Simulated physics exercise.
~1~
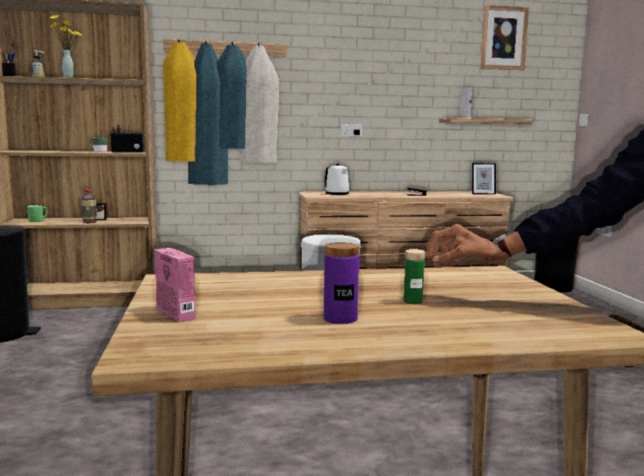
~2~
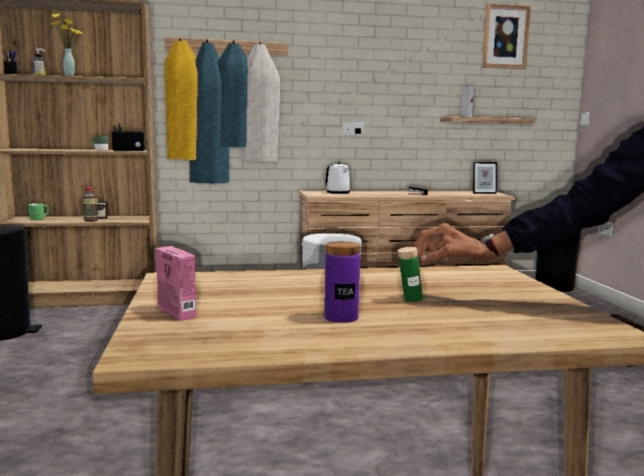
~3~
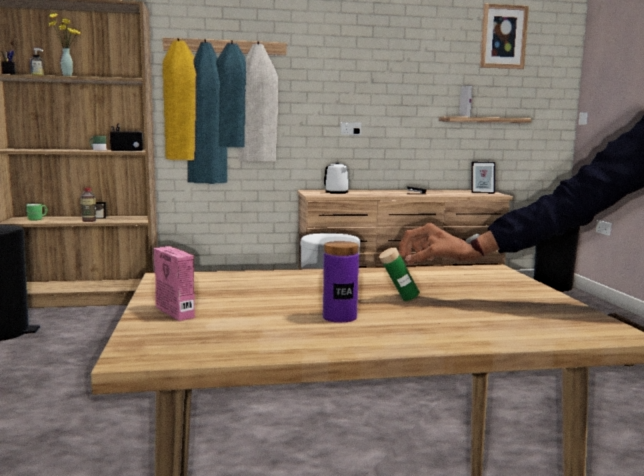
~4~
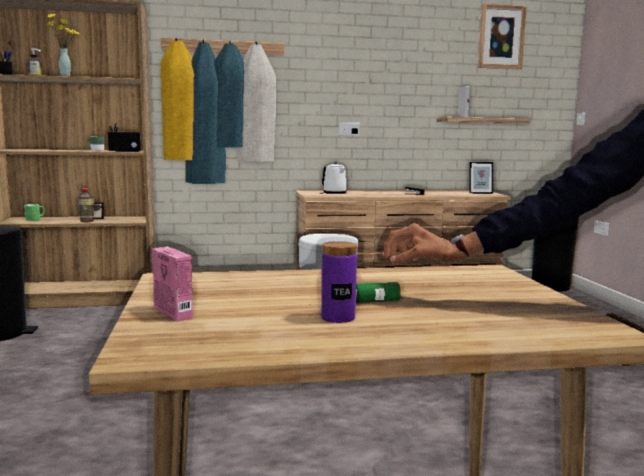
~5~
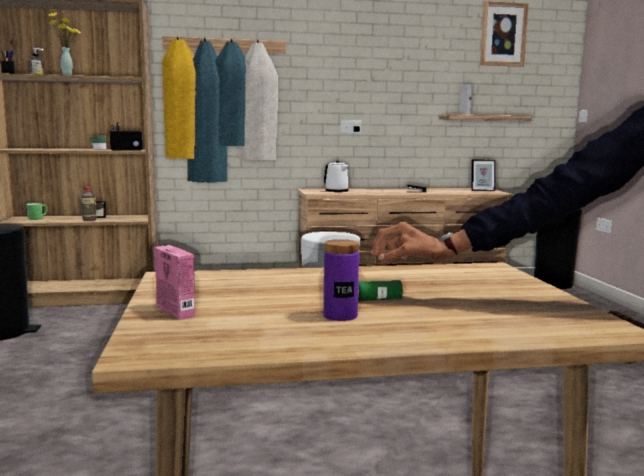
To begin with, a pink packet, a purple jar labelled as tea and a small green shaker stand upright on a wooden table, while a dark-sleeved arm reaches in from the right with its hand beside the shaker's top. The hand moves left against the shaker, which starts to lean. It tips further to the left as the hand keeps going. Then the shaker topples onto its side, coming down just behind and to the right of the purple jar. The hand drifts slightly farther left above it, and the shaker stays lying there while the packet and jar remain standing.
